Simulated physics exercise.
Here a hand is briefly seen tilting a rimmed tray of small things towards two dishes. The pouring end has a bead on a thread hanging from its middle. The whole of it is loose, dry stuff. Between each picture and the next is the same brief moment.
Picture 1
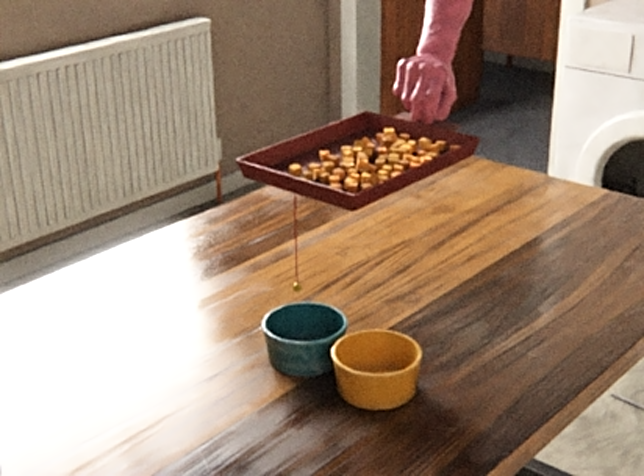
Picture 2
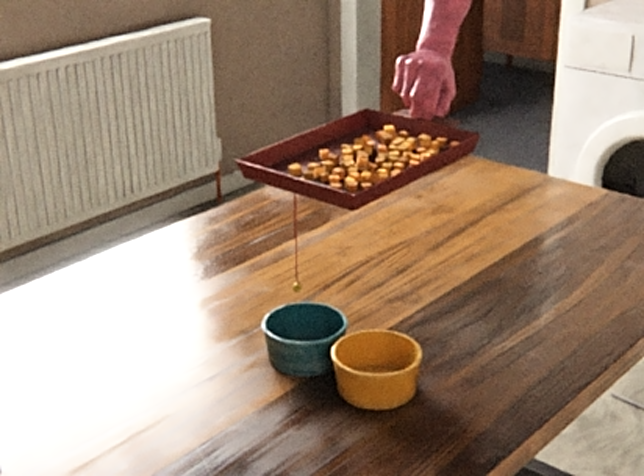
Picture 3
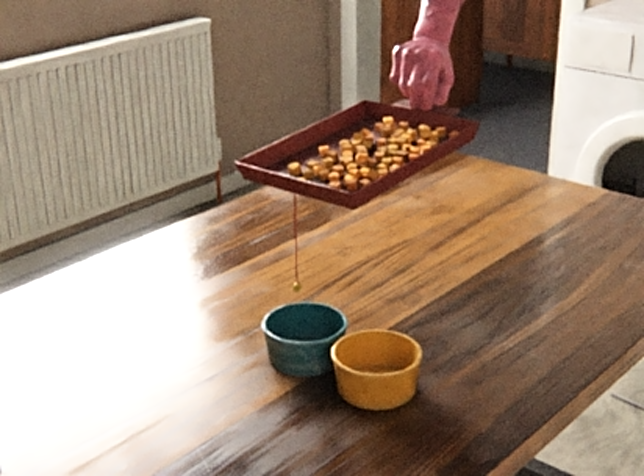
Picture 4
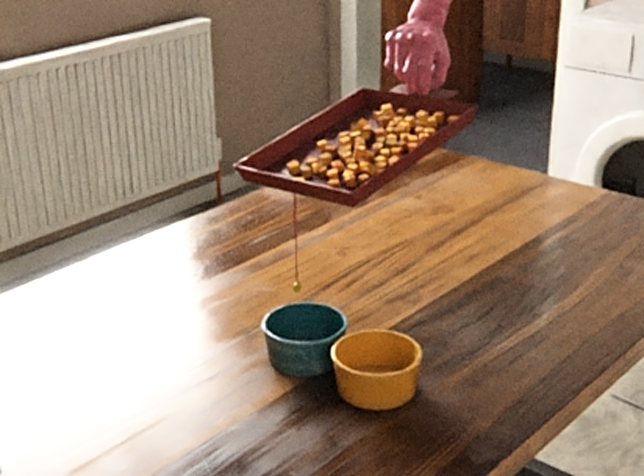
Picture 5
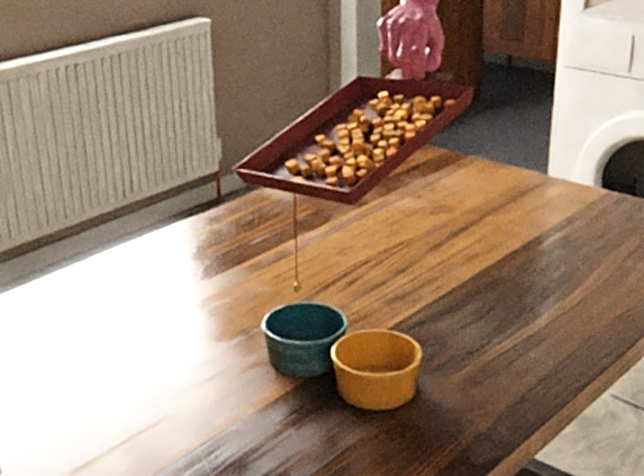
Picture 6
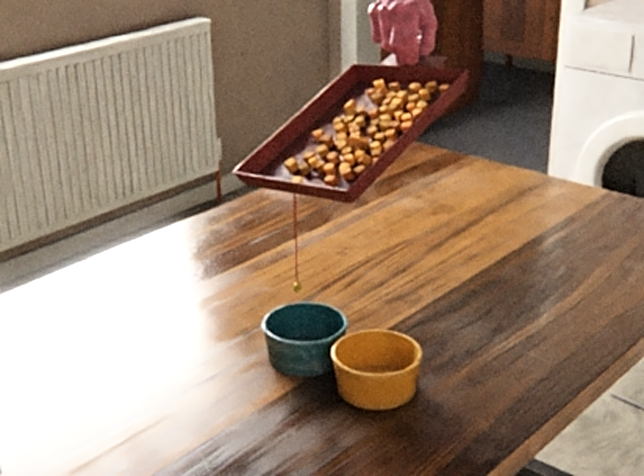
A hand gripping the far edge of a dark red rimmed tray of golden-brown croutons holds it nearly level, then gradually raises that edge, steepening the tray's slant toward its near left corner. A bead hangs on a thread from the near edge, above a teal dish and a yellow one to its right. The steady, slightly raised view shows a sunlit wooden table, with a white radiator behind.
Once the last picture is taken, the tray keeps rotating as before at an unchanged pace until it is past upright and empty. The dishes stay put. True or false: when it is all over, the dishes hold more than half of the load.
False.
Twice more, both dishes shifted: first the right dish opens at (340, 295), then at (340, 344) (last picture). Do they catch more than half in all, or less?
First shift, a minority share; second shift, a minority share.
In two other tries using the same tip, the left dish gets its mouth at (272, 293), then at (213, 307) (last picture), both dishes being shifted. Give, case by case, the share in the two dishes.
Close to 30 in a hundred, then close to 40 in a hundred.
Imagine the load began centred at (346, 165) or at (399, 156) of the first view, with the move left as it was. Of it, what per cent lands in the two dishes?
In order, about 10 and 0 in a hundred.
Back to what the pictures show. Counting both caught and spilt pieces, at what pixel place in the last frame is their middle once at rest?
Somewhere close to (208, 333) in the last picture.
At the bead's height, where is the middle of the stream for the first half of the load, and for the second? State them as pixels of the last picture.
Roughly at (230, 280) first, and then at (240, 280).
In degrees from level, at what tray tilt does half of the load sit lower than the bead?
I'd put it at about 110 degrees.
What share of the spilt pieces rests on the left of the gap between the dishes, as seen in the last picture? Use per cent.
Estimate: About 100 per cent.
Soon, tray tipped steeply; nearly all on the tray; a small part in the air.
A while on, tray tipped past a quarter turn; about a third on the tray; a stray few in the left dish; about half outside both; about a quarter in the air.
Towards the end, tray tipped past a quarter turn; a small part in the left dish; nearly all outside both.
Finally, tray tipped past a quarter turn; none in the right dish; a small part in the left dish; nearly all outside both.
